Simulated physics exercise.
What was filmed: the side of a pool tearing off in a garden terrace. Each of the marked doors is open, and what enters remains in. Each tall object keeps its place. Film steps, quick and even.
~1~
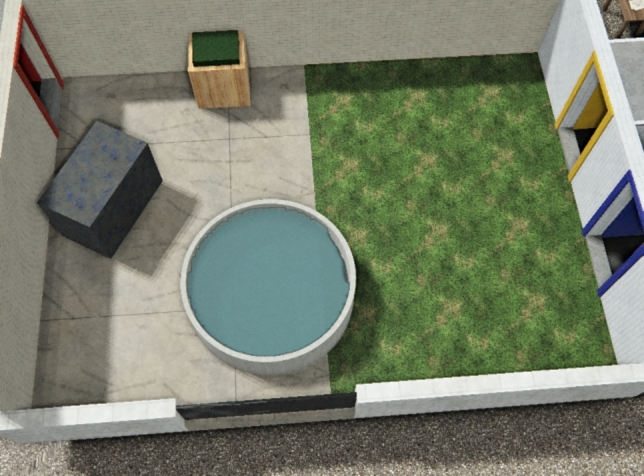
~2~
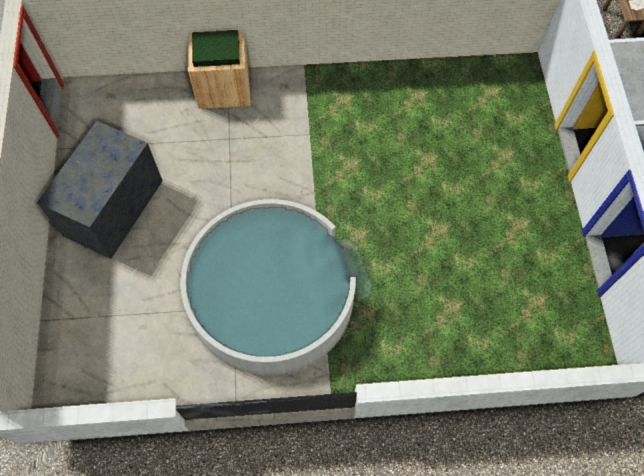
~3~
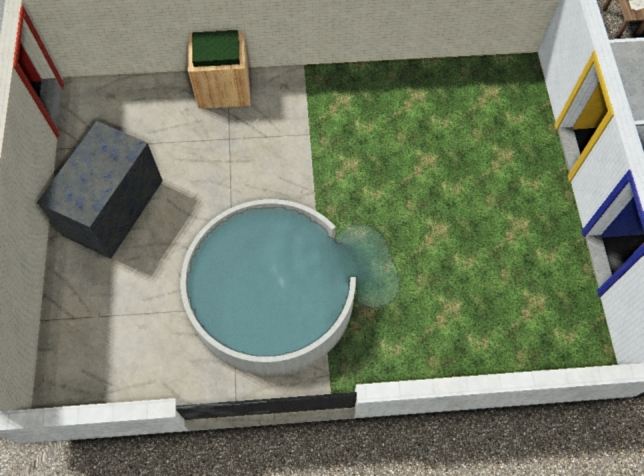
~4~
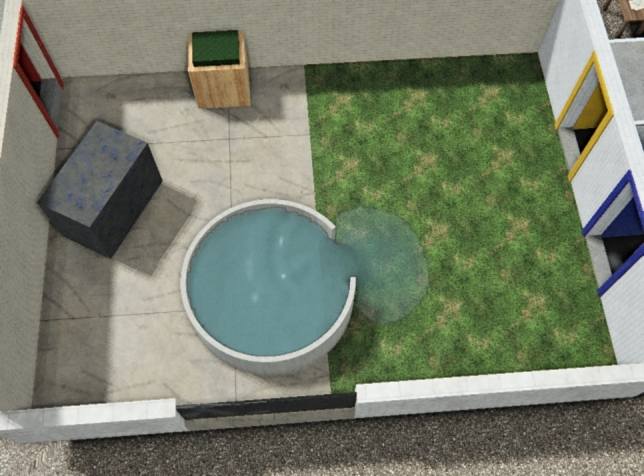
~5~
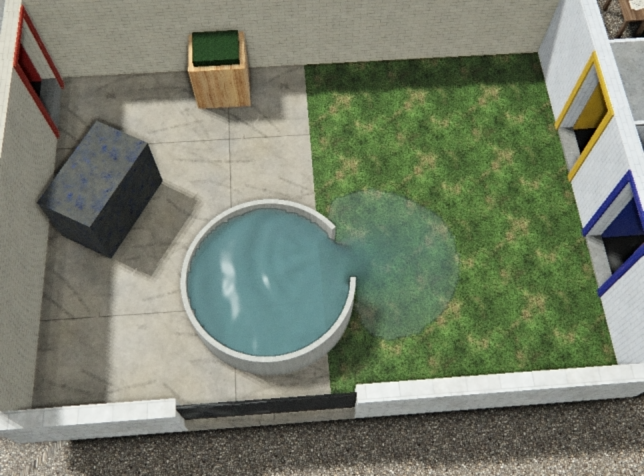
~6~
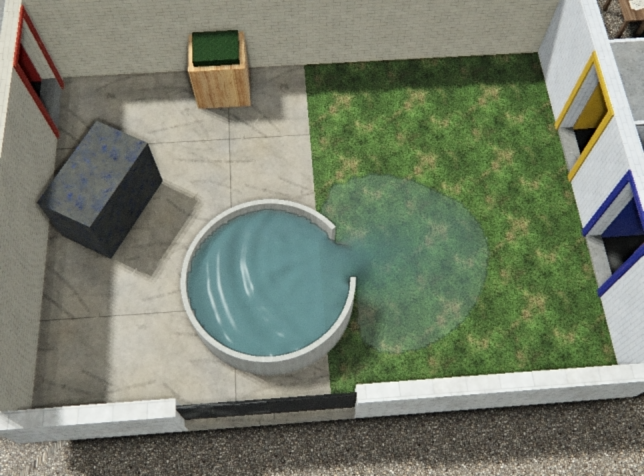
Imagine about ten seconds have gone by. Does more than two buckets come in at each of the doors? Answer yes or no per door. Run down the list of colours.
The blue door yes, the yellow door yes, the red door no.
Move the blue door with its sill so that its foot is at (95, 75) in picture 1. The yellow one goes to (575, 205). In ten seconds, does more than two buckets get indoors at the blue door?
Lab note - blue: Under the limit.
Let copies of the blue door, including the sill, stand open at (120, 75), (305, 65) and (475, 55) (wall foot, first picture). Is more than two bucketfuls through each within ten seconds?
Well, the first one doesn't reach it, the next doesn't reach it, and the last overshoots.
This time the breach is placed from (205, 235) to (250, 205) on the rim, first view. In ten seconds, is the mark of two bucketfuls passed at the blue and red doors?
Result - blue: Misses the line; red: Misses the line.
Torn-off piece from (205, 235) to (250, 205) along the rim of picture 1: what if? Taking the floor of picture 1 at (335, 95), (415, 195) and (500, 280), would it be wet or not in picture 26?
Sequence of results: Reached by the flood, missed by the flood, missed by the flood.
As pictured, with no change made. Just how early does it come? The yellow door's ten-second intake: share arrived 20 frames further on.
Share at that point: Roughly 15 %.
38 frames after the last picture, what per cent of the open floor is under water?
About 55 in a hundred.
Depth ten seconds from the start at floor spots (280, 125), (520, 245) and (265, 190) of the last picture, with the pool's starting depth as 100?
In that order: 4, 14 and 2 per cent.
A moment on, water covers 20 % of the floor; the blue door not reached, the yellow door not reached, the red door not reached.
Next, water covers 35 % of the floor; the blue door wet at the sill, nothing in, the yellow door not reached, the red door not reached.
Then, water covers 50 % of the floor; the blue door over two buckets in, the yellow door under two buckets in, the red door not reached.
Later, water covers 55 % of the floor; the blue door far over two buckets in, the yellow door over two buckets in, the red door not reached.
In the end, water covers 65 % of the floor; the blue door far over two buckets in, the yellow door over two buckets in, the red door not reached.
